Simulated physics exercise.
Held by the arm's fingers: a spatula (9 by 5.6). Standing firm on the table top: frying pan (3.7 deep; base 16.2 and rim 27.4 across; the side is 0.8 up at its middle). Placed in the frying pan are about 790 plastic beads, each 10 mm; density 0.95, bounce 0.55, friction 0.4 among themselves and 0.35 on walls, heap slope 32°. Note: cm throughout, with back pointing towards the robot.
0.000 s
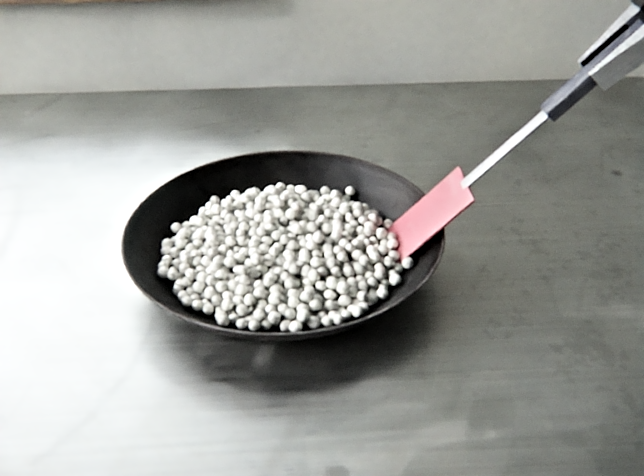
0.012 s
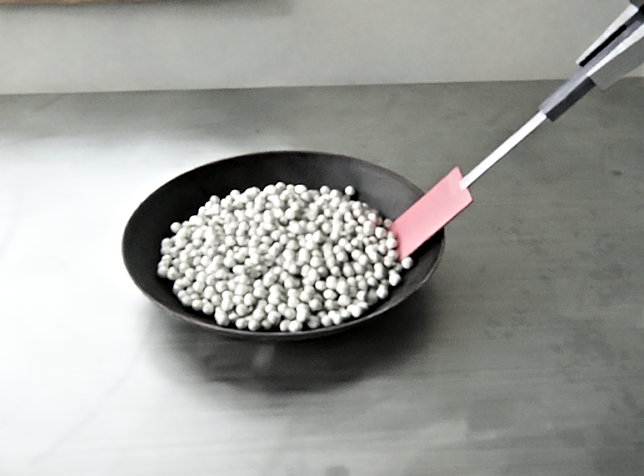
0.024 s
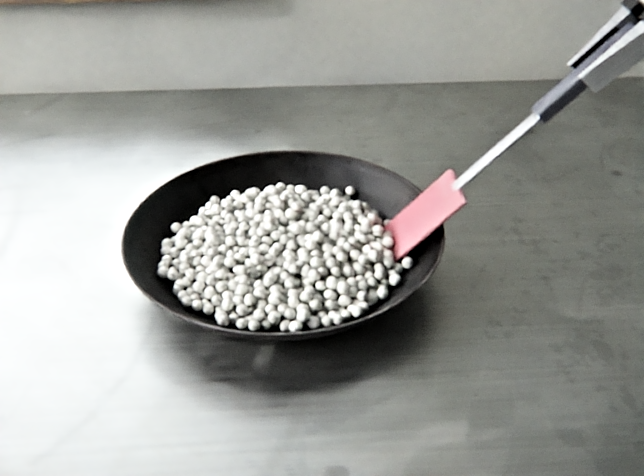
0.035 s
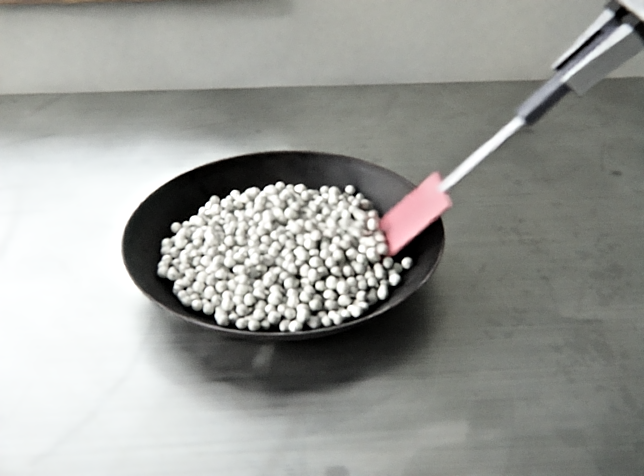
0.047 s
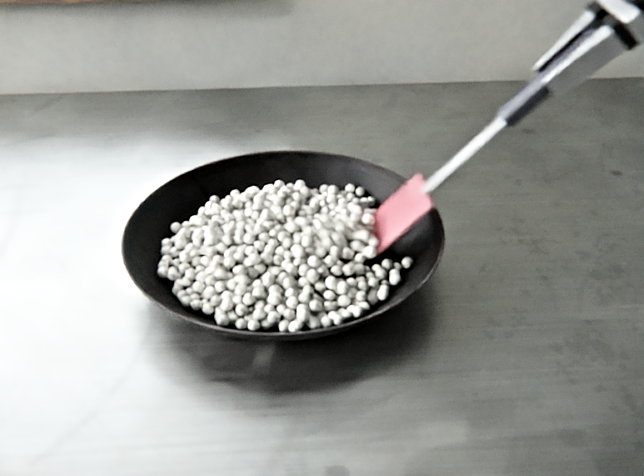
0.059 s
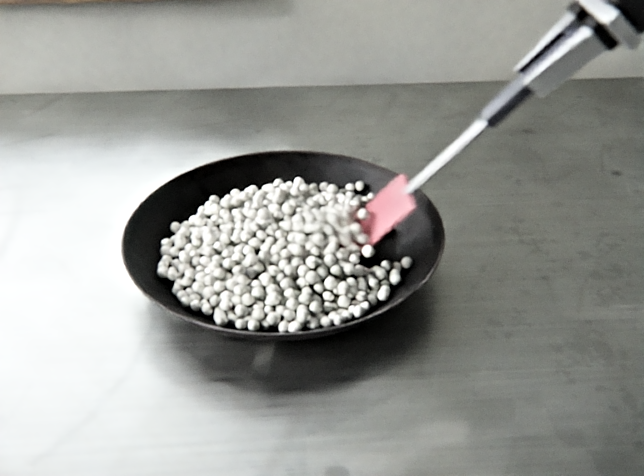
A robot arm's fingers, at the upper right, hold a pink spatula by its slim pale handle over a smooth grey table top, seen from slightly above by a still camera. A black frying pan heaped with small whitish beads stands left of centre. The spatula rests at first against the heap's right edge, then slides leftward into the beads, pushing nearby ones along while the pan stays still.
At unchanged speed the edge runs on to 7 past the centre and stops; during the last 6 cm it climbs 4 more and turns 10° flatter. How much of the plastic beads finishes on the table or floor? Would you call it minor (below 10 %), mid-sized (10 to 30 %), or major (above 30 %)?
I would call it mid-sized.
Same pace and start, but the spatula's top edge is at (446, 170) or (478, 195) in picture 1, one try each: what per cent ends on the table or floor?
Some 10 per cent, then some 15 per cent.
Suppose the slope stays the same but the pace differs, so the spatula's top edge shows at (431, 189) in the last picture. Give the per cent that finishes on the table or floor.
Estimate: Close to 5 %.
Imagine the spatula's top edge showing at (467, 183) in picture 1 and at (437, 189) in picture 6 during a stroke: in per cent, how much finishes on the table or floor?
Roughly 5 %.
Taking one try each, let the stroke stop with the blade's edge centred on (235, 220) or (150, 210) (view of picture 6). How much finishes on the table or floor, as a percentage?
First try about 10 percent, second about 20 percent.
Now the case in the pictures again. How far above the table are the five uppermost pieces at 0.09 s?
Height: Approx. 7 cm.
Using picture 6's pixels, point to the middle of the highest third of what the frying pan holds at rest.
You'll find it at about (216, 240).
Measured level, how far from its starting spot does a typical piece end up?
Near 2 cm, measured level.
After 0.09 s, sloping 47°, highest piece 7 above the table; 790 in the frying pan.
After 0.12 s, sloping 44°, highest piece 9 above the table; 789 in the frying pan, 1 on the blade or in flight.
After 0.33 s, sloping 37°, highest piece 6 above the table; 686 in the frying pan, 97 on the table or floor, 7 on the blade or in flight.
After 1.38 s, sloping 37°, highest piece 3 above the table; 686 in the frying pan, 104 on the table or floor.
In the end, 686 in the frying pan, 104 on the table or floor. That is 13 % on the table or floor.
